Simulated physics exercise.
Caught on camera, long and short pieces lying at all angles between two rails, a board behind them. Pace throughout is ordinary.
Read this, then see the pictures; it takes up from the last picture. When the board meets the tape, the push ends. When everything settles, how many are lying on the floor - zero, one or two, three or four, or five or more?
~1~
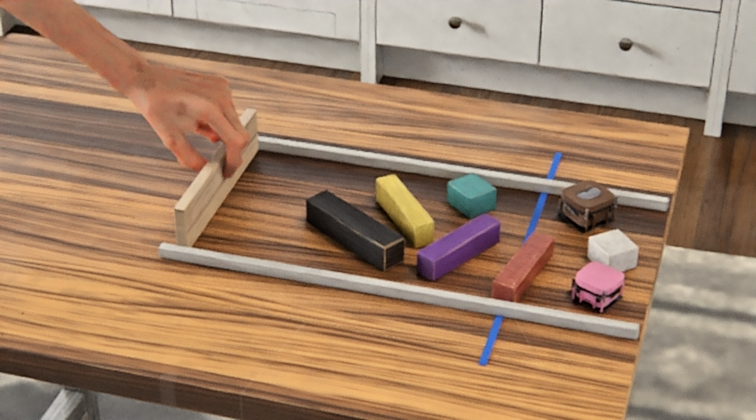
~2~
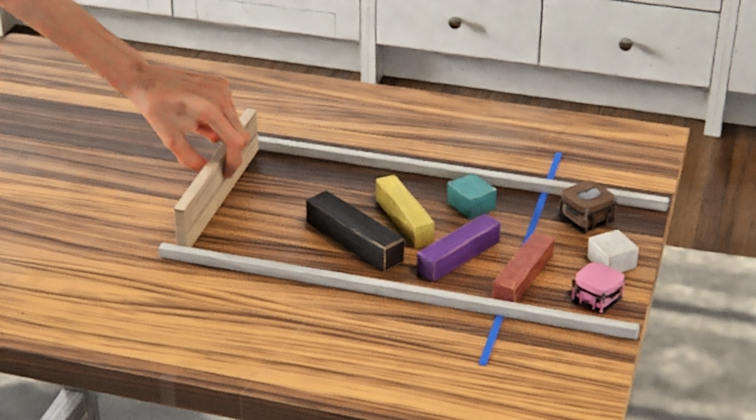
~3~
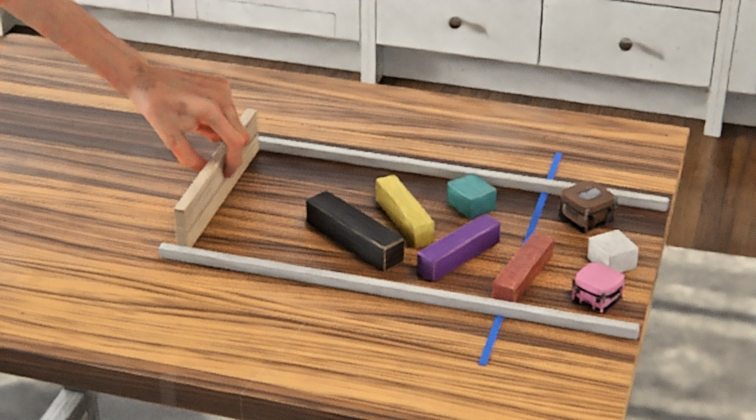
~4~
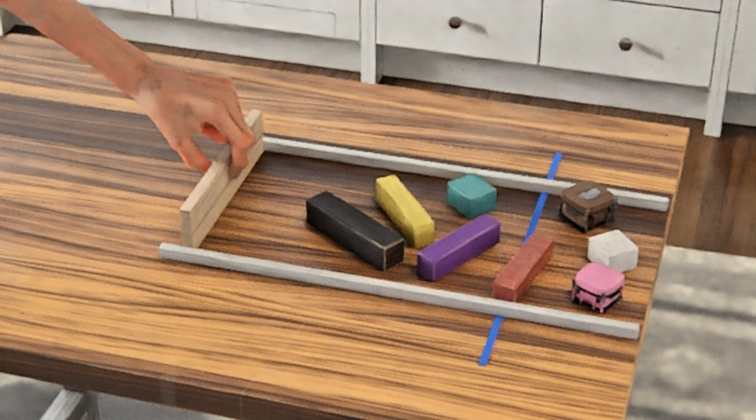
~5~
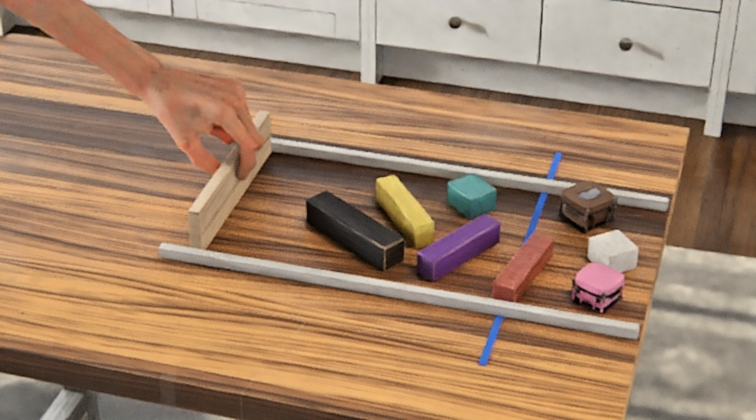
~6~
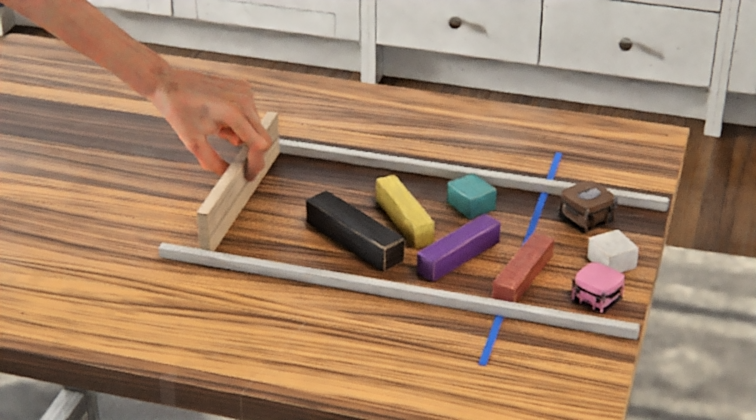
When it settles, none are on the floor.
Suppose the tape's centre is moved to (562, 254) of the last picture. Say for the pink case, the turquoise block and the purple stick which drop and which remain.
This time the pink case drops; after it, the turquoise block does not drop; finally, the purple stick does not drop.
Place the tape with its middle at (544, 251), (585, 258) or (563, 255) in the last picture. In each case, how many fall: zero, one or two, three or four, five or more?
Going tape by tape, I get none, then three to four, then one to two.
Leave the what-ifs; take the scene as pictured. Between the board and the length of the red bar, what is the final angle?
It measures close to 25 degrees.
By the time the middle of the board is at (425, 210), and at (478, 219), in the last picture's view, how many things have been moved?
First 4, then 5.
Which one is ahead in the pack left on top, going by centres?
It would be the pink case.
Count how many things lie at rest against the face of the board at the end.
Looks like 2 of them, all told.
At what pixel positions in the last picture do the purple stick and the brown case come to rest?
Roughly (575, 273); the other one roughly (616, 217).
Soon after, none off yet; white block at rest near (613, 253); pink case at rest near (598, 288); brown case at rest near (587, 206).
In the end, the number that fall off is zero.
